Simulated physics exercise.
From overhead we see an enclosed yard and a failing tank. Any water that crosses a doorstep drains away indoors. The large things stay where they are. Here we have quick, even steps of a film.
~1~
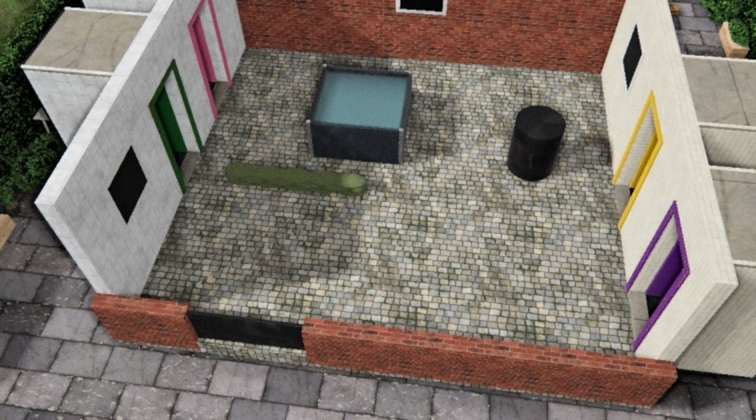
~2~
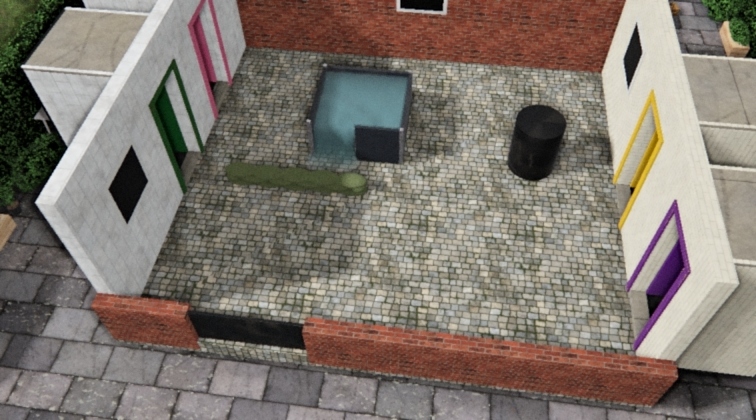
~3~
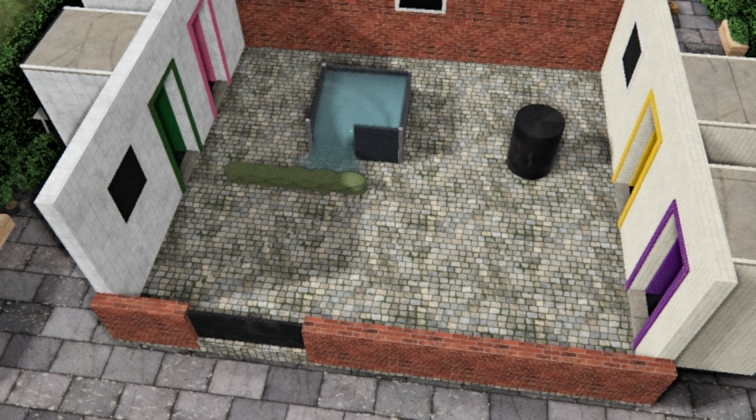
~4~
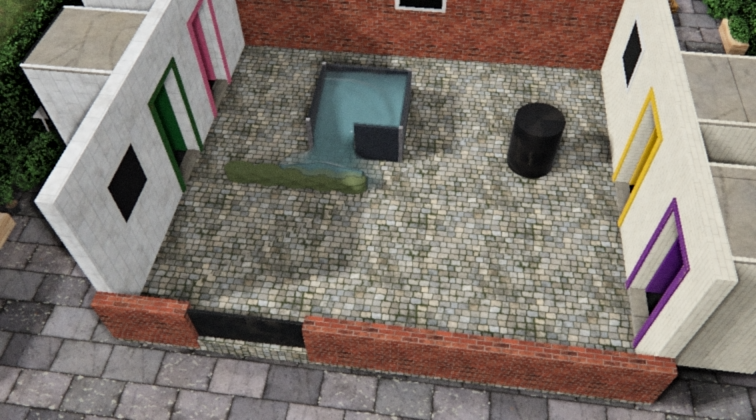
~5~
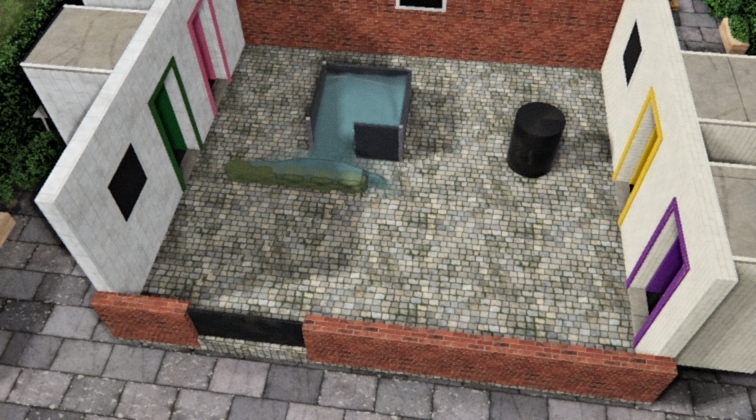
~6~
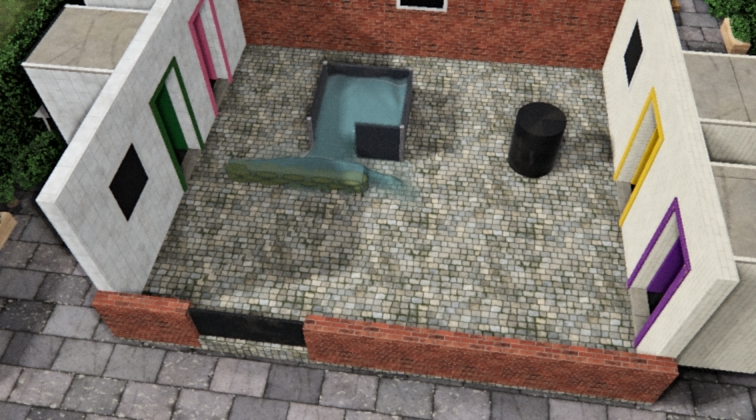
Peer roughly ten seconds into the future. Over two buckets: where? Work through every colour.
Pink door no, yellow door yes, purple door no, green door yes.
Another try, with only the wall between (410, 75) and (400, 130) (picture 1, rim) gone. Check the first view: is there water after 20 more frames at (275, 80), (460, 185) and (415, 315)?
Point by point: Untouched, swamped and untouched.
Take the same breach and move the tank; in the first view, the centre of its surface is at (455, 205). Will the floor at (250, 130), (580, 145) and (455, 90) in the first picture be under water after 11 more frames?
First spot bare, second bare, third bare.
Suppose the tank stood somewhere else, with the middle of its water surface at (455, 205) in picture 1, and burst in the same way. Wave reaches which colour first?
Leading the way is the purple door.
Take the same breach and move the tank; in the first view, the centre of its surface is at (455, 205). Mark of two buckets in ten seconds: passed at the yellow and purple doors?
Briefly, yellow ends up below while purple ends up above.
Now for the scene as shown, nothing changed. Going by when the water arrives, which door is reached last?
My answer: The purple door.
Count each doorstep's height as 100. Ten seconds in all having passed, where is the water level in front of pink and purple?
In order: Roughly 30 % and 50 %.
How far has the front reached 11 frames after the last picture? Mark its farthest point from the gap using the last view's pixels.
At roughly (575, 248).
A moment on, water covers 25 % of the floor; the pink door not reached, the yellow door not reached, the purple door not reached, the green door over two buckets in.
Next, water covers 40 % of the floor; the pink door wet at the sill, nothing in, the yellow door not reached, the purple door not reached, the green door far over two buckets in.
Then, water covers 40 % of the floor; the pink door wet at the sill, nothing in, the yellow door under two buckets in, the purple door wet at the sill, nothing in, the green door far over two buckets in.
Later, water covers 65 % of the floor; the pink door wet at the sill, nothing in, the yellow door over two buckets in, the purple door wet at the sill, nothing in, the green door far over two buckets in.
In the end, water covers 90 % of the floor; the pink door wet at the sill, nothing in, the yellow door over two buckets in, the purple door wet at the sill, nothing in, the green door far over two buckets in.
